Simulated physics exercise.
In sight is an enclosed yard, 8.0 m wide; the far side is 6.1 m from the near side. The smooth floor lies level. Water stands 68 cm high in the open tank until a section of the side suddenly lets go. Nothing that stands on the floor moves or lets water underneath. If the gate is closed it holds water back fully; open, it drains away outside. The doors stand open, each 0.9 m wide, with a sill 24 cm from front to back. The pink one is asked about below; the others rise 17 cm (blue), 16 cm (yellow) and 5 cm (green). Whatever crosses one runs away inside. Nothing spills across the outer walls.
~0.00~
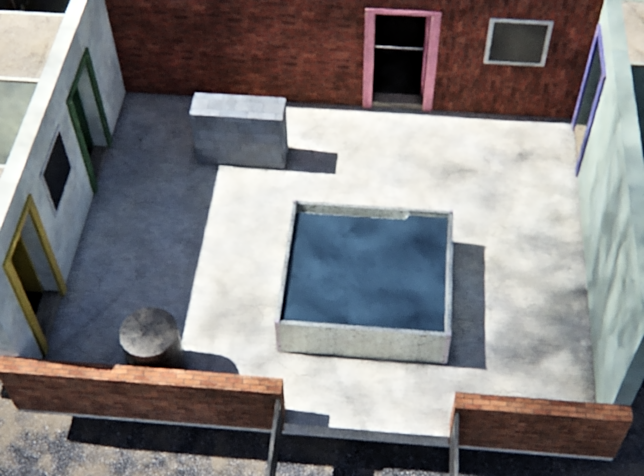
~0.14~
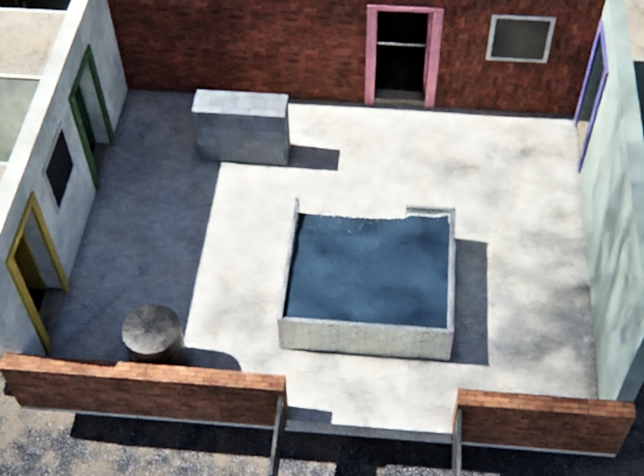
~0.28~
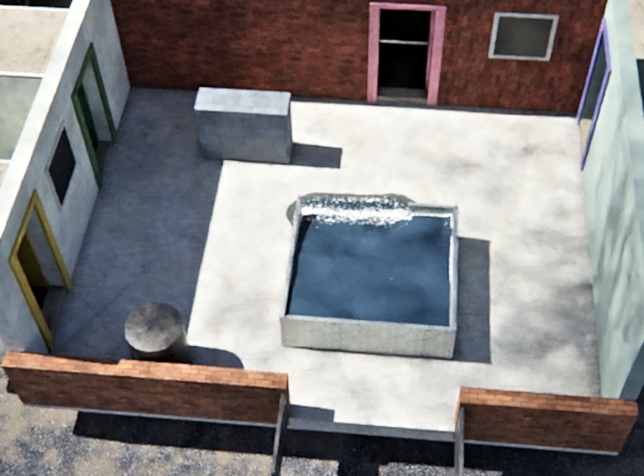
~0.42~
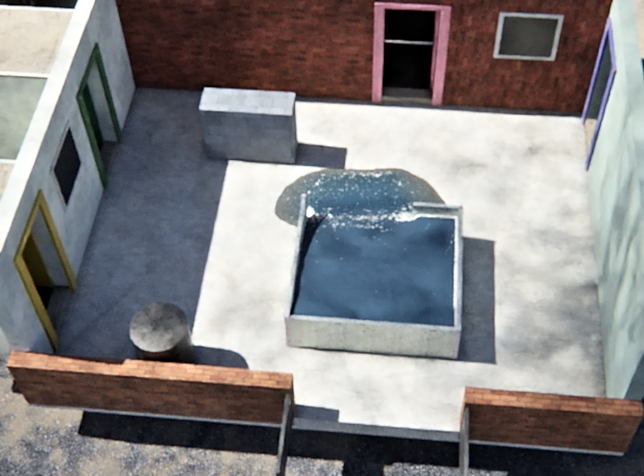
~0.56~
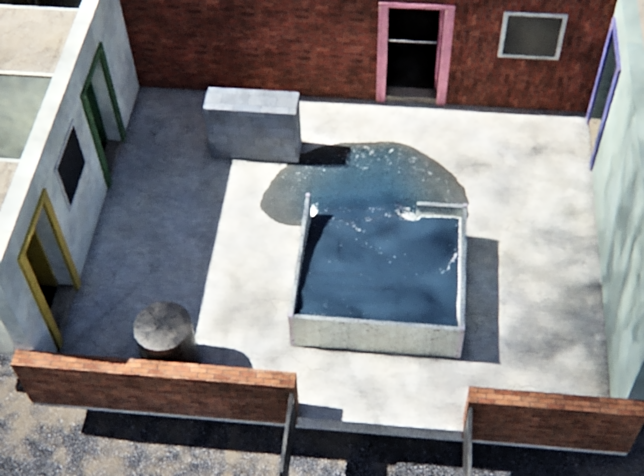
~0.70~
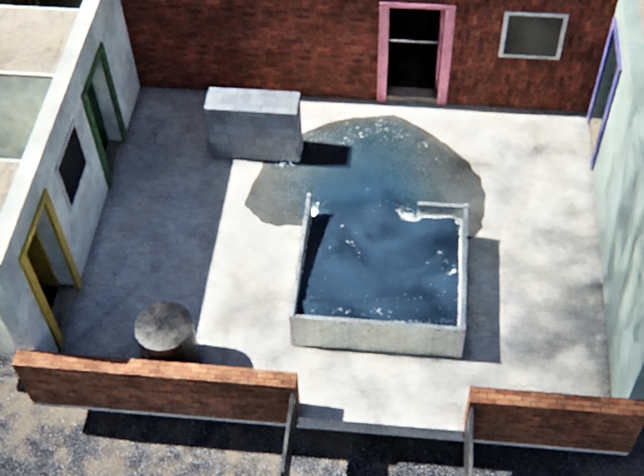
The clip opens on a walled yard with a square open tank of still, dark water on its pale floor. The tank's far side opens and water pours out in a foaming strip, then spreads in a widening, rounded sheet across the floor toward the brick wall, reaching past the grey block's shadow.
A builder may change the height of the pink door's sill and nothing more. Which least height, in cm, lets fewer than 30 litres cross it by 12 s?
At least 28 cm or so.
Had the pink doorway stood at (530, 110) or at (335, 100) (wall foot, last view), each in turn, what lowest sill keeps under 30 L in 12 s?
About 10.5 and 32 cm.
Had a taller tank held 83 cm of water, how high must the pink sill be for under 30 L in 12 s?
About 35 cm.
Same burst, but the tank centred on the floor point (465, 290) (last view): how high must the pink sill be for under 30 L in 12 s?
Some 31 cm.
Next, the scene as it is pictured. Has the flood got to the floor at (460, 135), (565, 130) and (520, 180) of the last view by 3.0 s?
In turn: Flooded, wet, still dry.
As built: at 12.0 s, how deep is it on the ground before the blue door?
Roughly 7.0 cm deep.
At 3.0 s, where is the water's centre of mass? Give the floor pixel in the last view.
Near (355, 199).
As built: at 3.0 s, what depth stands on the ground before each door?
Depths in cm: Pink 27, blue 18, yellow 0, green 14.
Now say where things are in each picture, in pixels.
The first picture shows still water, 68 cm deep, in the open tank at (368, 268); the pink door at (400, 66) is dry.
In the second picture, the front is at a hidden place, 0.3 m from the gap on the far side; 0.3 m2 of floor is wet, 68 cm left at the back.
In the third picture, the front is at (375, 198), 0.7 m from the gap on the far side; 1.2 m2 of floor is wet, 68 cm left at the back.
In the fourth picture, water pours out on the far side and has run 1.3 m, to (389, 171); about 10 cm deep outside, 68 cm at the back.
In the fifth picture, the gap is on the far side, the front 1.9 m out at (370, 146); the back of the open tank holds 66 cm.
In the sixth picture, the front is at (388, 119), 2.5 m from the gap on the far side; 6.3 m2 of floor is wet, 58 cm left at the back; 0.5 m in a straight line remain to the pink door at (414, 59).
After 1.4 s water covers 25 % of the floor, deepest (40 cm) near (328, 103); 26 cm at the pink door, 37 litres in over its 12 cm sill.
After 3.0 s water covers 45 % of the floor, deepest (28 cm) near (347, 111); 27 cm at the pink door, 222 litres in over its 12 cm sill.
After 12.0 s water covers 100 % of the floor, deepest (10 cm) near (185, 392); 6 cm at the pink door, 298 litres in over its 12 cm sill.
At the pink door as built, the water arrived by 0.9 s and peaked near 33 cm at 2.2 s.
Run again over the same 12 s with other heights there, 67 litres in over 23.5 cm, 8 litres over 32 cm. The limit of 30 litres is kept from about 28 cm up.
